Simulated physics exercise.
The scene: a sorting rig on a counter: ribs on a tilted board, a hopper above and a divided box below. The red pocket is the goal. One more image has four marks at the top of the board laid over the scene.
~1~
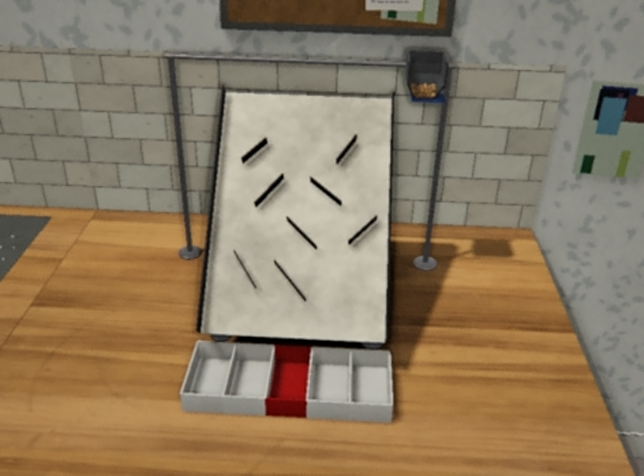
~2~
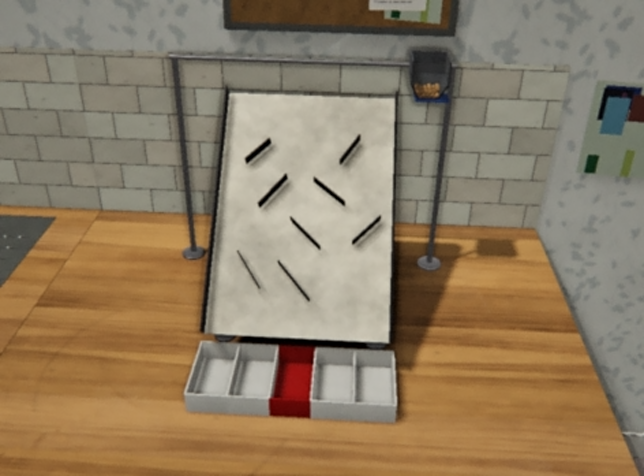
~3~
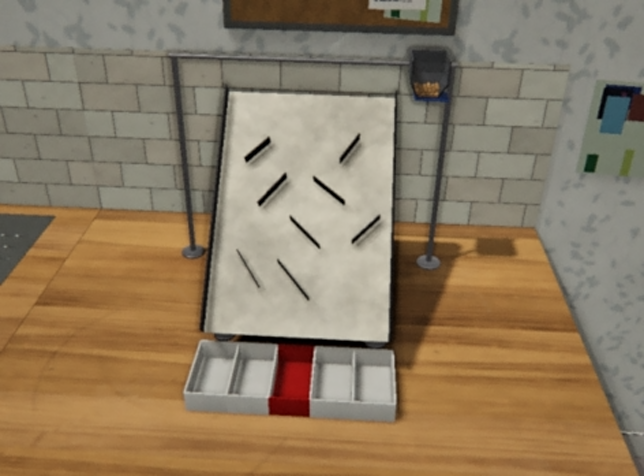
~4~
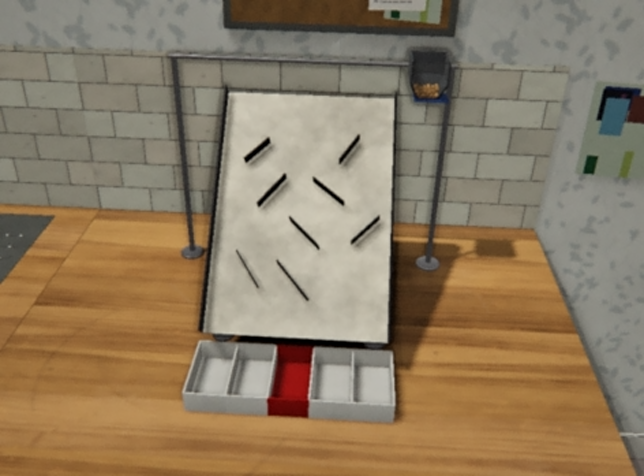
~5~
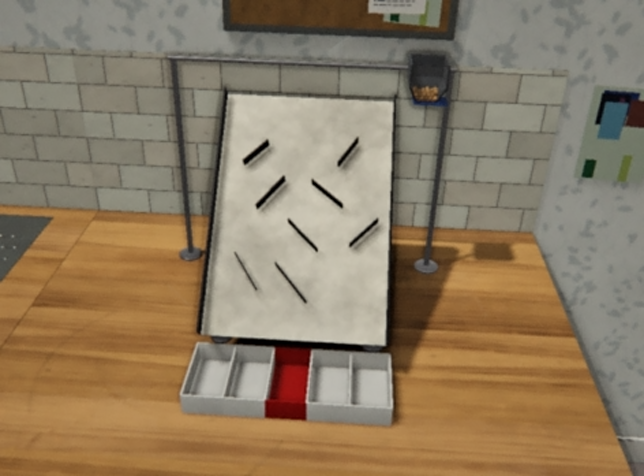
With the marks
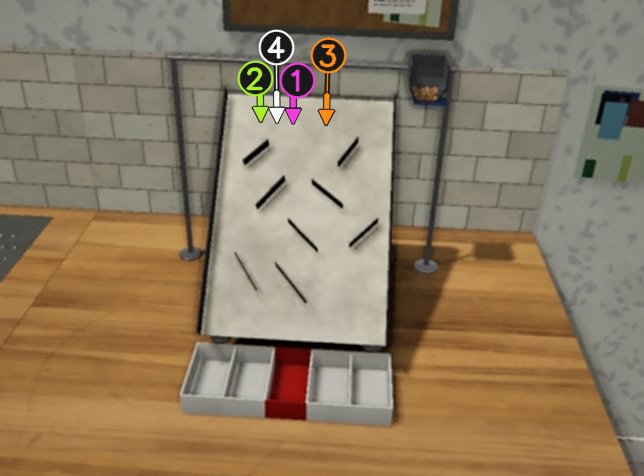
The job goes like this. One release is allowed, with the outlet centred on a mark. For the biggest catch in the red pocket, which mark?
Best: 3.
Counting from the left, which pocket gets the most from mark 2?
The first.
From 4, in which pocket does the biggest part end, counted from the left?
The first from the left.
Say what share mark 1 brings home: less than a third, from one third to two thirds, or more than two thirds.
It is less than a third.
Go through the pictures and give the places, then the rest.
Hopper (424, 92), round wooden beads, door shut, in the first frame.
Ribs (245, 159) to (270, 137), (340, 159) to (360, 134), (258, 203) to (286, 173), in the second frame.
Ribs (313, 176) to (345, 201), (290, 215) to (319, 245), (352, 240) to (380, 214), in the third frame.
Ribs (236, 250) to (257, 285), (277, 260) to (307, 299), in the fourth frame.
Red pocket (286, 409), number 3 of 5 from the left, in the fifth frame.
On the marked copy, mark 1 meets the board at (293, 118); mark 2 meets the board at (260, 116); mark 3 meets the board at (326, 119); mark 4 meets the board at (276, 117).
With 1, about a tenth in the red pocket, roughly two thirds in other pockets, roughly a quarter outside the box.
With 2, about a tenth in the red pocket, the larger part in other pockets, about a tenth outside the box.
With 3, roughly a third in the red pocket, roughly half in other pockets, about a tenth outside the box.
With 4, about a tenth in the red pocket, the larger part in other pockets, about a tenth outside the box.
